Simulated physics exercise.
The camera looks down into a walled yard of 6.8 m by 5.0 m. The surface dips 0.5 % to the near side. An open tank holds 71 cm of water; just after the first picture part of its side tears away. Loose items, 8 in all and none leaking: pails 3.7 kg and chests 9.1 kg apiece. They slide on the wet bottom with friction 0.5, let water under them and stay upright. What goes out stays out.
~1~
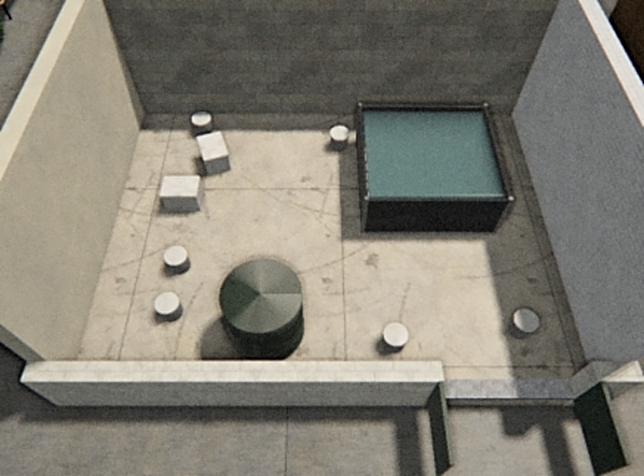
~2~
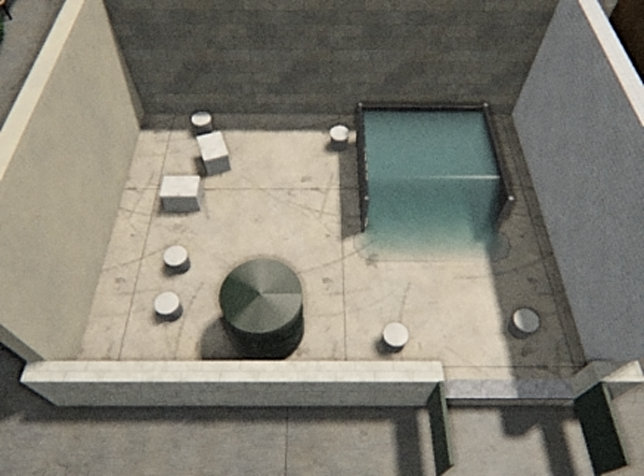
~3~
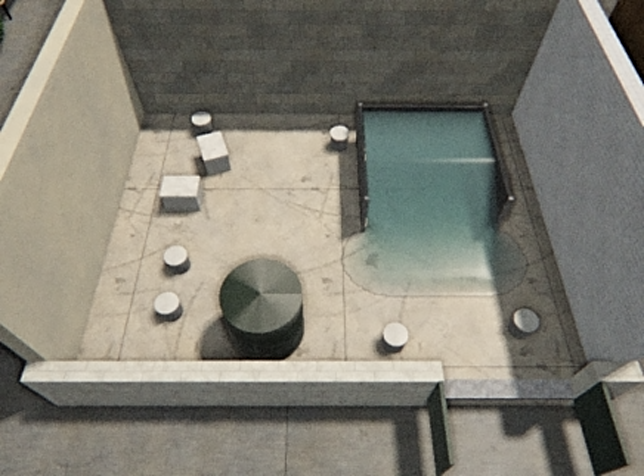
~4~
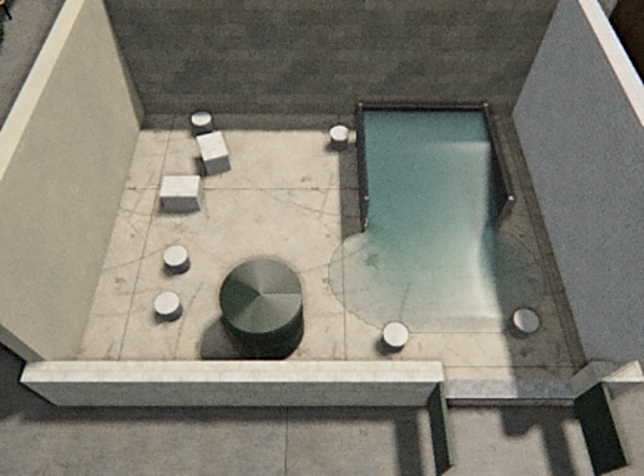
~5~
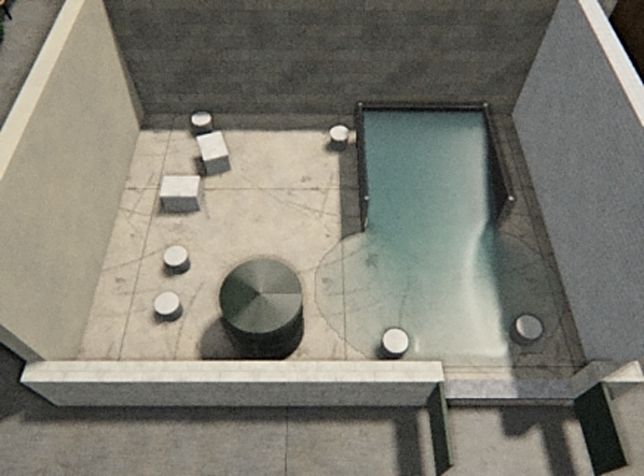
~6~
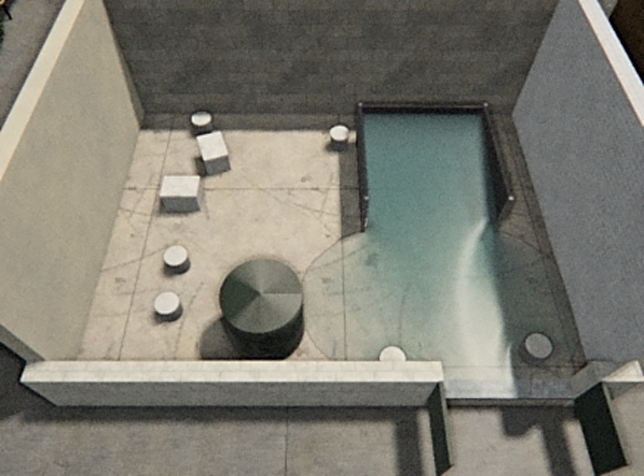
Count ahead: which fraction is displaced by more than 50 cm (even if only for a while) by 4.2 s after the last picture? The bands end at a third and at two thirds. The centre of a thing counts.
That comes to less than a third.
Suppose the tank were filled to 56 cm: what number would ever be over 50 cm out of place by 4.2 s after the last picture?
In that case 2 of them.
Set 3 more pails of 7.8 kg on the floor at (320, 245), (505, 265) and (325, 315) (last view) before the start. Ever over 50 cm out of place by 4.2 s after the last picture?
In that order: More, more, more.
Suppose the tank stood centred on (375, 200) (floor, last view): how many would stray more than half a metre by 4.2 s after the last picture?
In that case 5 of them.
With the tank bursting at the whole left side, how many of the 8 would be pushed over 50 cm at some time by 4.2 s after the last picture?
In that case 7 of them.
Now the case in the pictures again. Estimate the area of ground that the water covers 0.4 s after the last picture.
Roughly 13 m2.
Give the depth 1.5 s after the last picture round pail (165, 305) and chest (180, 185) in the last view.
About 1 and 0 cm.
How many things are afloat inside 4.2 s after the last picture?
At that moment 2.
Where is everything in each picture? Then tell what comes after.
In the first picture, a pail at (527, 320) rests on the ground; a pail at (396, 334) rests on the ground; water covers 3.8 m2; 0 of 8 have shifted.
In the second picture, a pail at (527, 320), on the bottom; a pail at (396, 334), on the bottom; 4.9 m2 under water; 0 of 8 have shifted.
In the third picture, a pail at (527, 320) rests on the ground; a pail at (396, 334), on the bottom; 6.5 m2 under water; 0 of 8 have shifted.
In the fourth picture, a pail at (527, 320), on the bottom; a pail at (396, 334), on the bottom; water covers 8.3 m2; 0 of 8 have shifted.
In the fifth picture, a pail at (529, 326) rests on the ground, 10 cm from its start; a pail at (396, 340), on the bottom, 9 cm from its start; 10.1 m2 under water; 2 of 8 have shifted.
In the sixth picture, a pail at (539, 345) rests on the ground, 36 cm from its start; a pail at (393, 359), on the bottom, 35 cm from its start; 11.8 m2 under water; 2 of 8 have shifted.
Then, 0.4 s after the last picture 1 of 8 are over 50 cm from their spots; 1 afloat.
Then, 1.5 s after the last picture 2 of 8 are over 50 cm from their spots; 1 afloat.
Then, 2.8 s after the last picture 2 of 8 are over 50 cm from their spots; 1 afloat.
Then, 4.2 s after the last picture 2 of 8 are over 50 cm from their spots, and 2 have been at some point; 2 afloat.
